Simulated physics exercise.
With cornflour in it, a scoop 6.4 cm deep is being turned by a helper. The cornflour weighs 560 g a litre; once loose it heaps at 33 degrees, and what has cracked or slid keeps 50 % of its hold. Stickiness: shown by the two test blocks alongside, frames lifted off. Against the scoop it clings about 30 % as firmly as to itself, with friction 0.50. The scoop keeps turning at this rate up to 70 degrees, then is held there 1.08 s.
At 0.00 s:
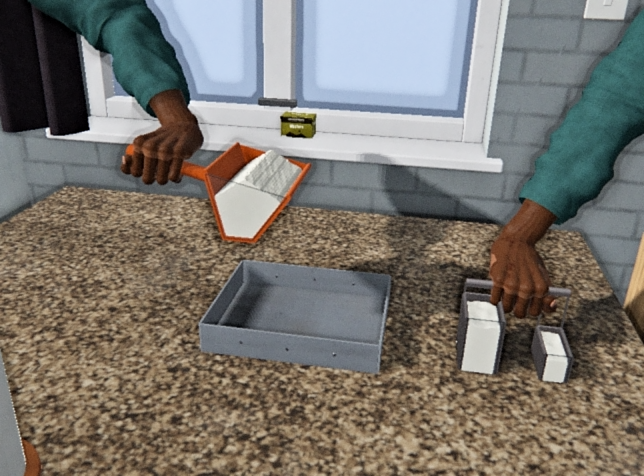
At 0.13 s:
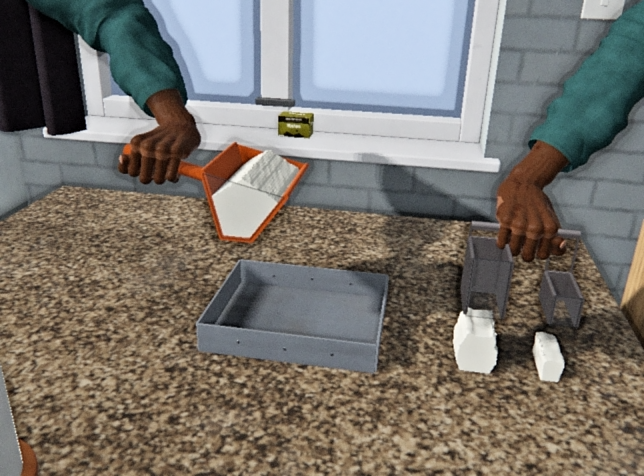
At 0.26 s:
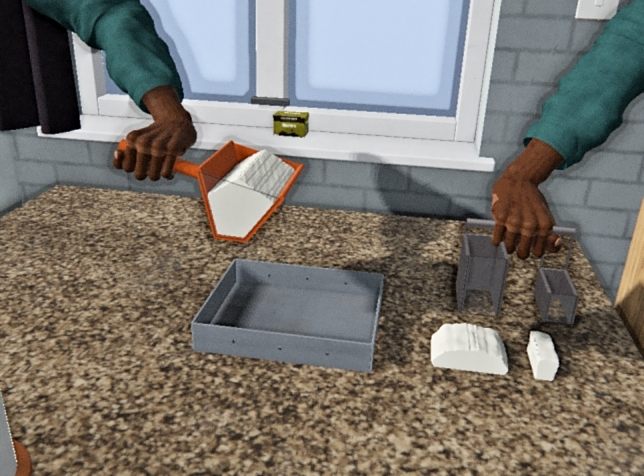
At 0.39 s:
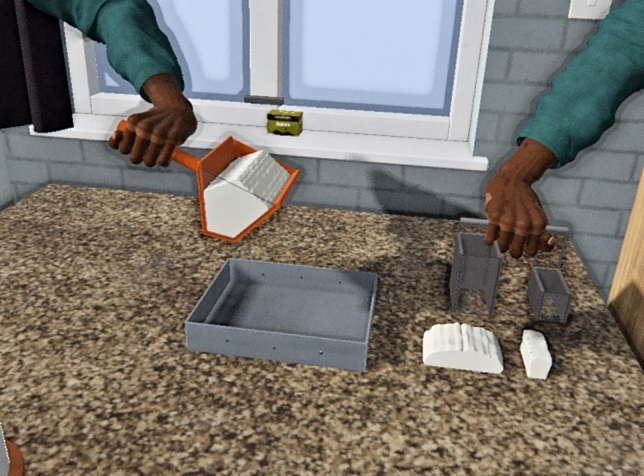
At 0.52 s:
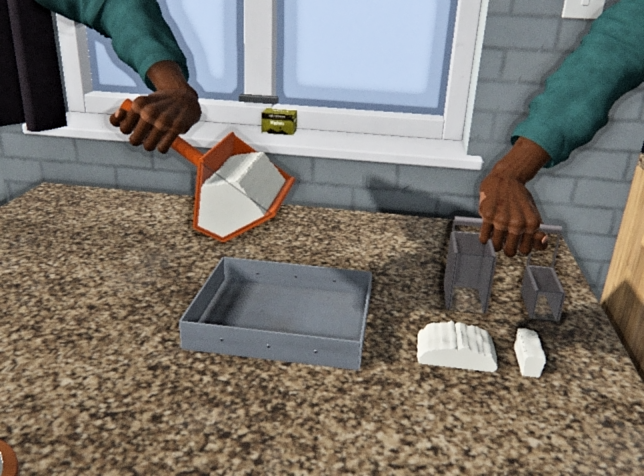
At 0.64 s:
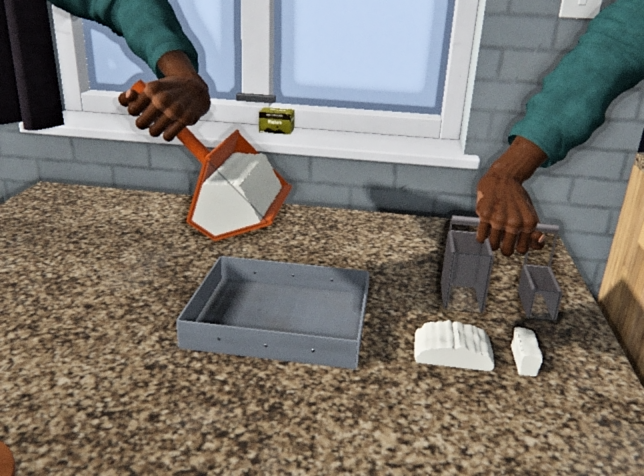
A hand on the right lifted two grey moulds off white blocks, and the taller one slumped into a low mound; then the other hand gradually tilted an orange scoop of white powder rightward.
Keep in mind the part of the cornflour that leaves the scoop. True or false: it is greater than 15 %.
True.
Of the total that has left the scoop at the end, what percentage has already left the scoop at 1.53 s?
About 100 %.
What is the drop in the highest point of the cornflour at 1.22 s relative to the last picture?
Measured change: Around 2.0 cm.
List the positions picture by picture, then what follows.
Lip at (286, 196), tilt 0 degrees; highest point of the cornflour at (245, 180); test blocks 7.3 cm, 3.5 cm high (left to right), in the first frame.
Lip at (283, 196), tilt 0 degrees; highest point of the cornflour at (242, 180); test blocks 6.2 cm, 3.4 cm high (left to right), in the second frame.
Lip at (279, 197), tilt 2 degrees; highest point of the cornflour at (238, 180); test blocks 3.6 cm, 3.4 cm high (left to right), in the third frame.
Lip at (276, 203), tilt 11 degrees; highest point of the cornflour at (237, 181); test blocks 3.4 cm, 3.4 cm high (left to right), in the fourth frame.
Lip at (272, 212), tilt 21 degrees; highest point of the cornflour at (236, 183); test blocks 3.4 cm, 3.4 cm high (left to right), in the fifth frame.
Lip at (268, 220), tilt 32 degrees; highest point of the cornflour at (227, 184); test blocks 3.4 cm, 3.4 cm high (left to right), in the sixth frame.
By 0.91 s, the scoop is at 53 degrees and 0 % has left it.
By 1.22 s, the scoop is at 70 degrees and 24 % has left it.
By 1.53 s, the scoop is at 70 degrees and 38 % has left it.
By 1.85 s, the scoop is at 70 degrees and 39 % has left it.
By 2.06 s, at the end, the scoop is at 70 degrees and 39 % has left it.
